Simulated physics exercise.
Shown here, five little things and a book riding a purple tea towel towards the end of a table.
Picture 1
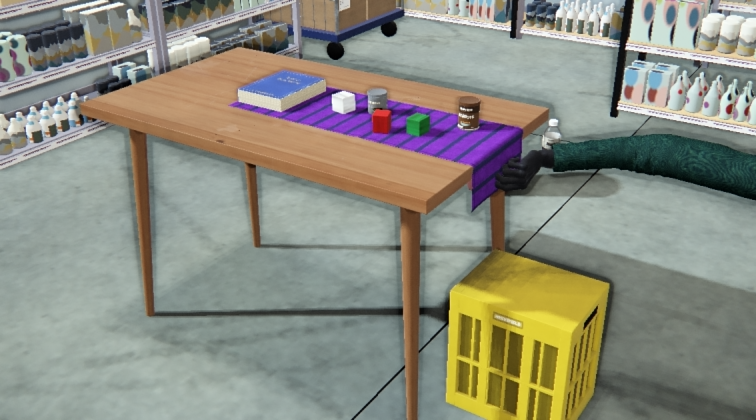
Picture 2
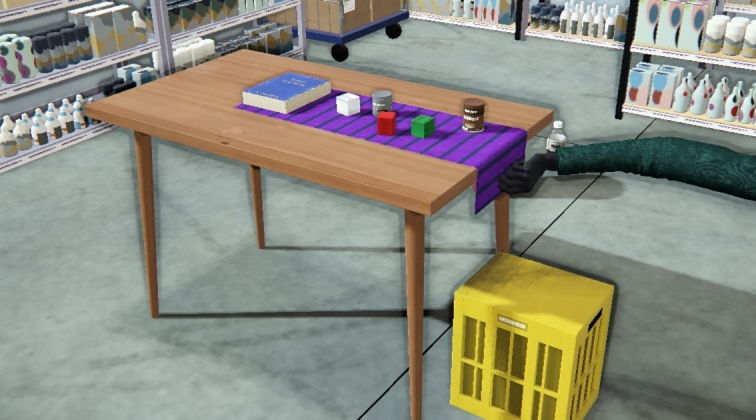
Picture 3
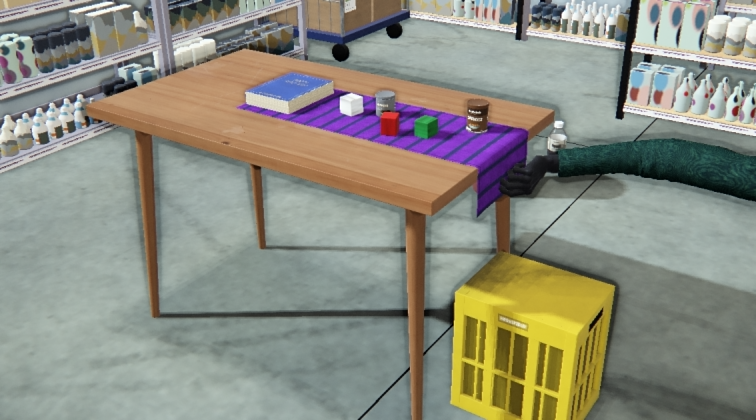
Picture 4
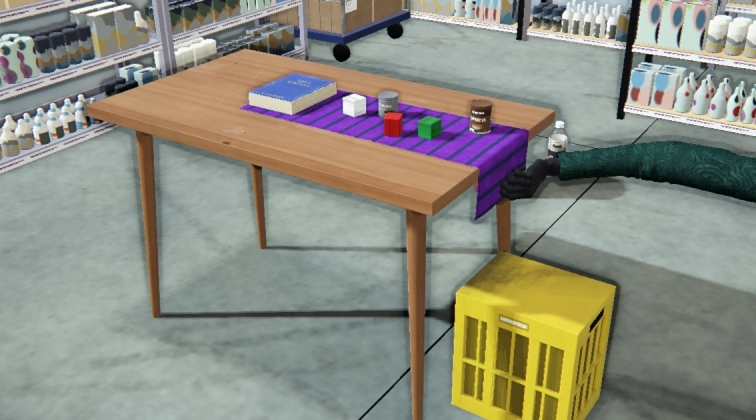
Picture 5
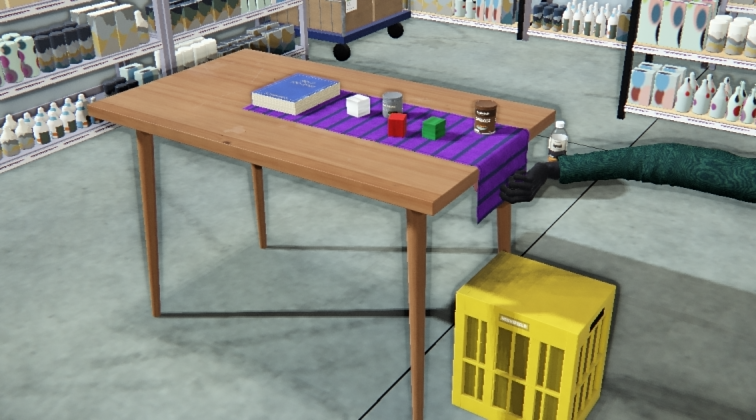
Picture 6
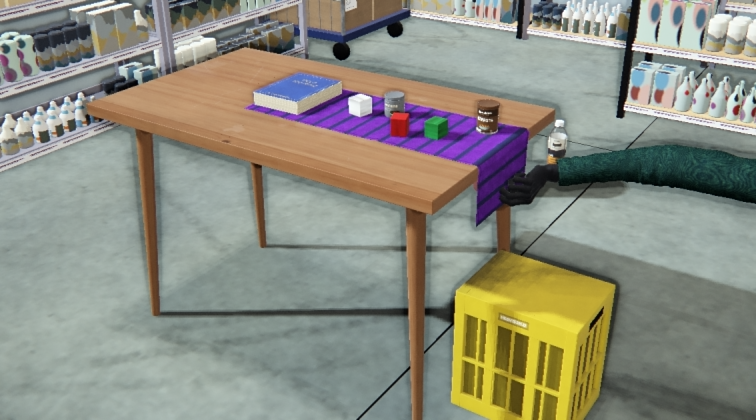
Purple striped cloth being drawn slightly over a wooden table's right end by a gloved hand, carrying a book, cans and cubes.
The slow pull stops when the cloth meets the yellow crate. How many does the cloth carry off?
Over the edge go two.
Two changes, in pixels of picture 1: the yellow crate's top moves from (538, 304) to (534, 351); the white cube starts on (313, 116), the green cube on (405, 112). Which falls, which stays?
The white cube keeps its place on top, the green cube comes down.
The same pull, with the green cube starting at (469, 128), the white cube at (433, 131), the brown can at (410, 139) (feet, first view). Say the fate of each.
The green cube tumbles off; the white cube drops off; the brown can goes over.
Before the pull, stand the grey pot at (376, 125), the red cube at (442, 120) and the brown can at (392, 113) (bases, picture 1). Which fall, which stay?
The grey pot does not fall; the red cube comes down; the brown can keeps its place on top.
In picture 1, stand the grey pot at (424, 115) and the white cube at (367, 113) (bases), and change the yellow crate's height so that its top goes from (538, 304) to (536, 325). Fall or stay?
The grey pot falls, the white cube survives.
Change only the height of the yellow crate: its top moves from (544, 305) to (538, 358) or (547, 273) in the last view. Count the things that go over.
The count: 4 and 1.
Soon after, hem near (500, 258); brown can gone.
Then, hem on the crate; brown can and green cube gone.
At rest, hem on the crate; brown can and green cube gone. The table loses two.
